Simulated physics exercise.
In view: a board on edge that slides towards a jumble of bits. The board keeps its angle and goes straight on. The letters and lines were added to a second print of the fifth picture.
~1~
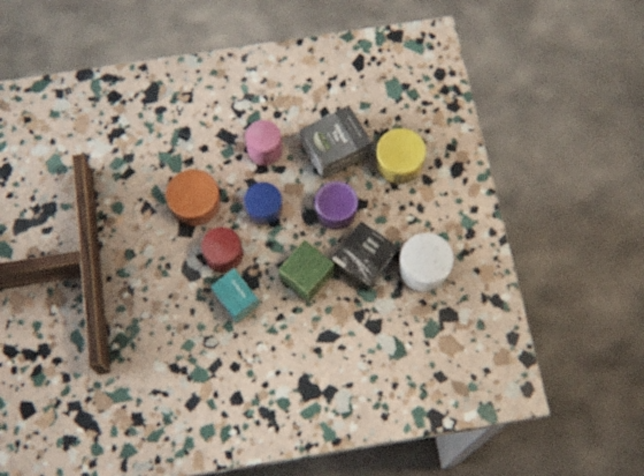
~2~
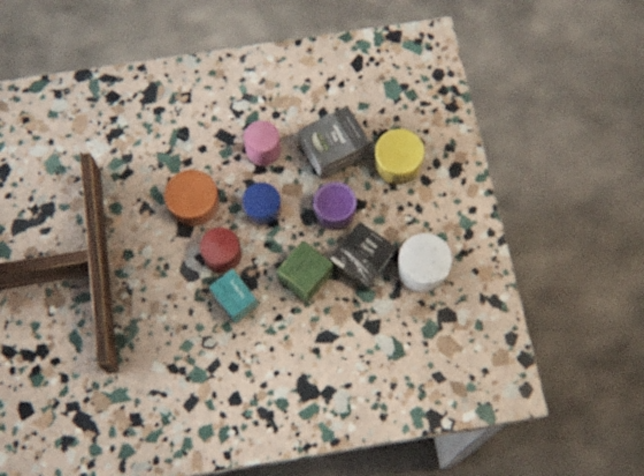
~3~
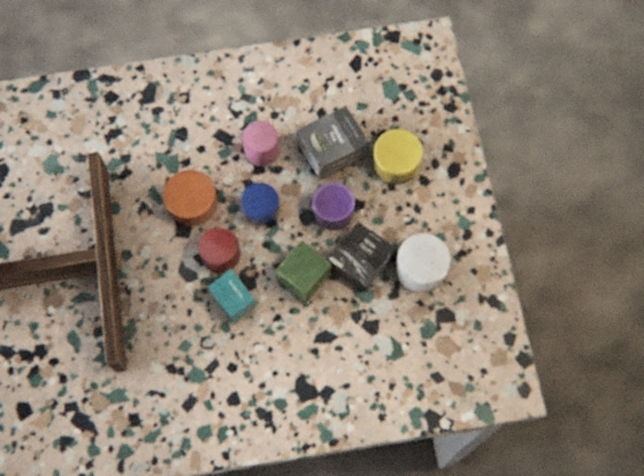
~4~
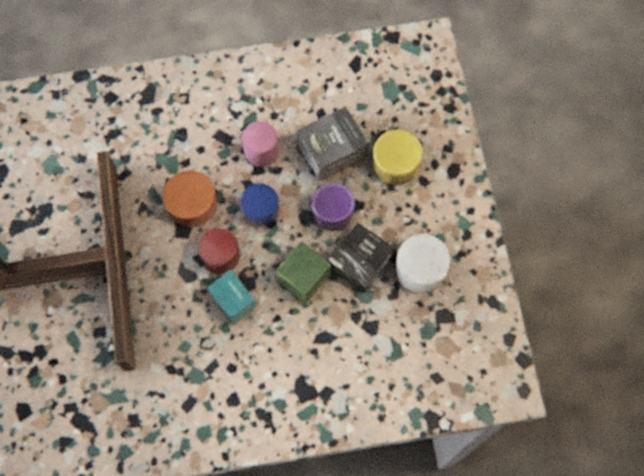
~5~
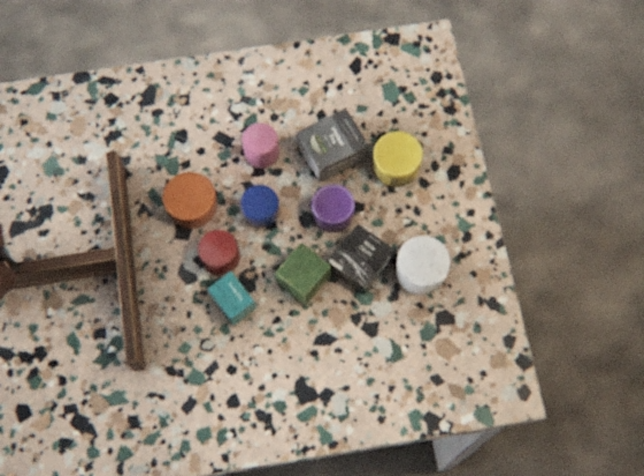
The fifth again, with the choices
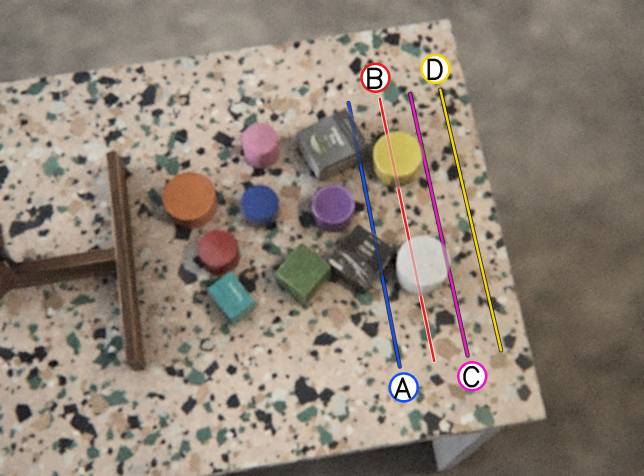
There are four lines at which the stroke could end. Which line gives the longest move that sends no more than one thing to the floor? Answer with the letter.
It can go as far as B.
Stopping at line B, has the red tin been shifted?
Yes.
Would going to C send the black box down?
Yes.
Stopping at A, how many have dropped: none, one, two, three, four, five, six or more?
The count is none.
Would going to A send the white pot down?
By then, no.
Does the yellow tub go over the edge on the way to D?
By then, yes.
On the marked copy, A at (373, 228); B at (406, 223); C at (437, 218); D at (469, 213).
Taking B. A third of the way, board (224, 236); turquoise packet (256, 302); orange jar (252, 191).
Two thirds of the way, board (325, 221); white pot (439, 271); yellow tub (412, 153).
When it is over, board (403, 209); black box (486, 212); yellow tub (463, 132); none fallen.
As for the rest, A is within the limit but short; C drops two; D drops five.
